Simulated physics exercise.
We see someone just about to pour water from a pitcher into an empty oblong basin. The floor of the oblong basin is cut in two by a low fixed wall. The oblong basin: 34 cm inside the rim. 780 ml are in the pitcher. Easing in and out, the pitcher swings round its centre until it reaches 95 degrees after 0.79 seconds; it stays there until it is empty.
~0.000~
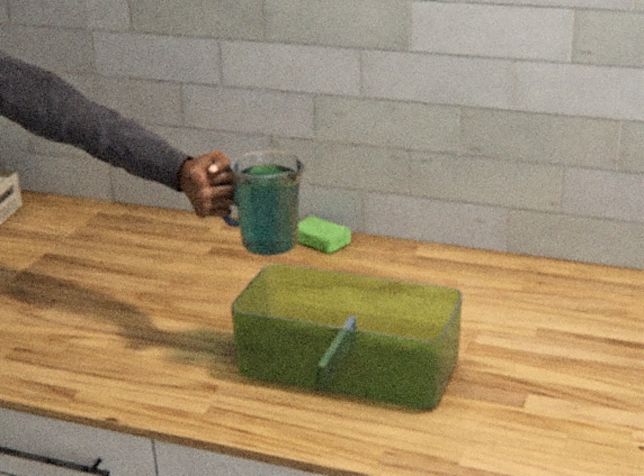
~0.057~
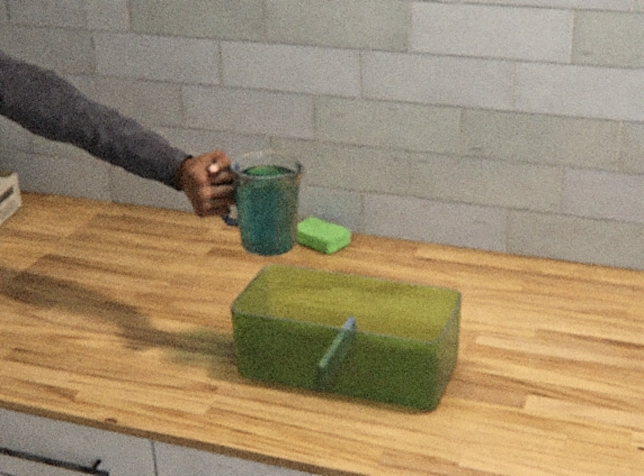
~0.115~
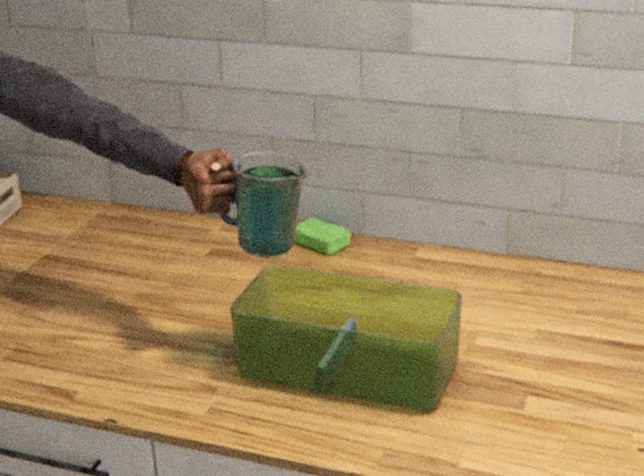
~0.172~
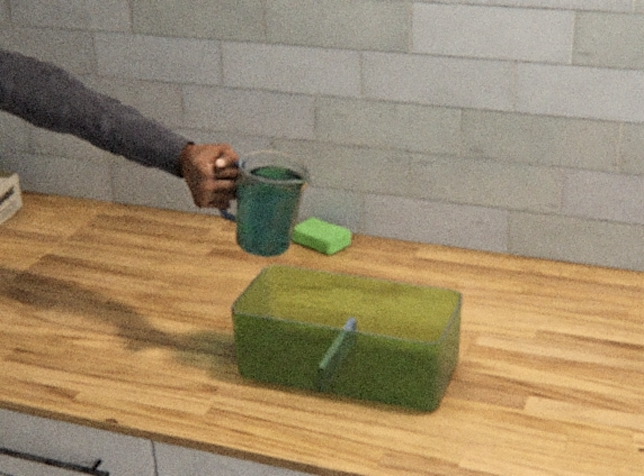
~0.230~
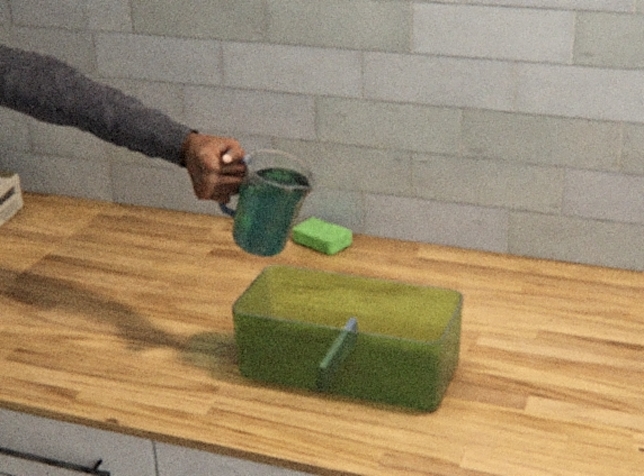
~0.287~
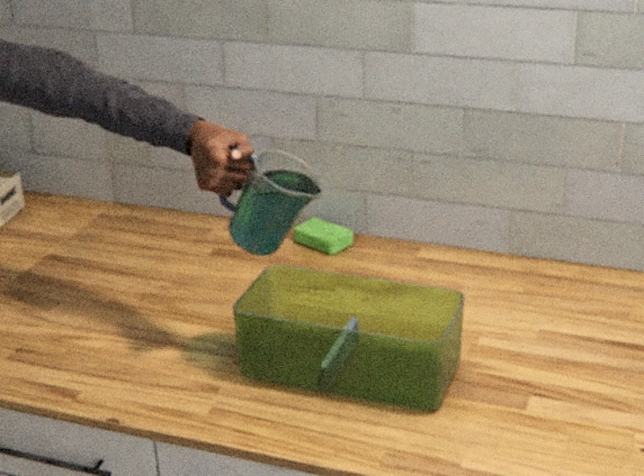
The clip opens with a hand holding a clear pitcher of blue-green liquid upright above a wooden counter, behind an oblong green basin, with a green sponge nearby. The hand barely moves at first, then steadily tilts the pitcher to the right, its liquid still inside.
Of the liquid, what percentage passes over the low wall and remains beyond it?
The far part has about 96 per cent.
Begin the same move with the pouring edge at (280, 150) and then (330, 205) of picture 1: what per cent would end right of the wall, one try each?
Roughly 90 per cent the first time and 100 per cent the second.
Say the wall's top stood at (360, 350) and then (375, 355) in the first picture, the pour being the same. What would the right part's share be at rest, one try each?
I'd put it at about 80 per cent for the first and about 35 per cent for the second.
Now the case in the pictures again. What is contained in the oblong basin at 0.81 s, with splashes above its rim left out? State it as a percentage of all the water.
Some 48 percent of the total.
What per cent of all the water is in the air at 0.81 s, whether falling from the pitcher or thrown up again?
20 per cent, roughly.
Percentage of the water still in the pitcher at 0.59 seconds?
Near 72 in a hundred.
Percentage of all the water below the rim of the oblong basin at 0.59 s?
8 %, roughly.
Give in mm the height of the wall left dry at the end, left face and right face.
About 44 mm left, about 18 mm right.
Then, 0.59 s in, the tilt is 80° and 72 per cent is still to pour, 0 is left of the wall and 8 right of it.
Then, 0.81 s in, the tilt is 95° and 32 per cent is still to pour, 1 is left of the wall and 47 right of it.
Then, 1.04 s in, the tilt is 95° and 9 per cent is still to pour, 2 is left of the wall and 81 right of it.
Then, 1.29 s in, the tilt is 95° and 2 per cent is still to pour, 3 is left of the wall and 93 right of it.
Finally, 4 per cent lies left of the wall, 96 right of it and 1 outside.
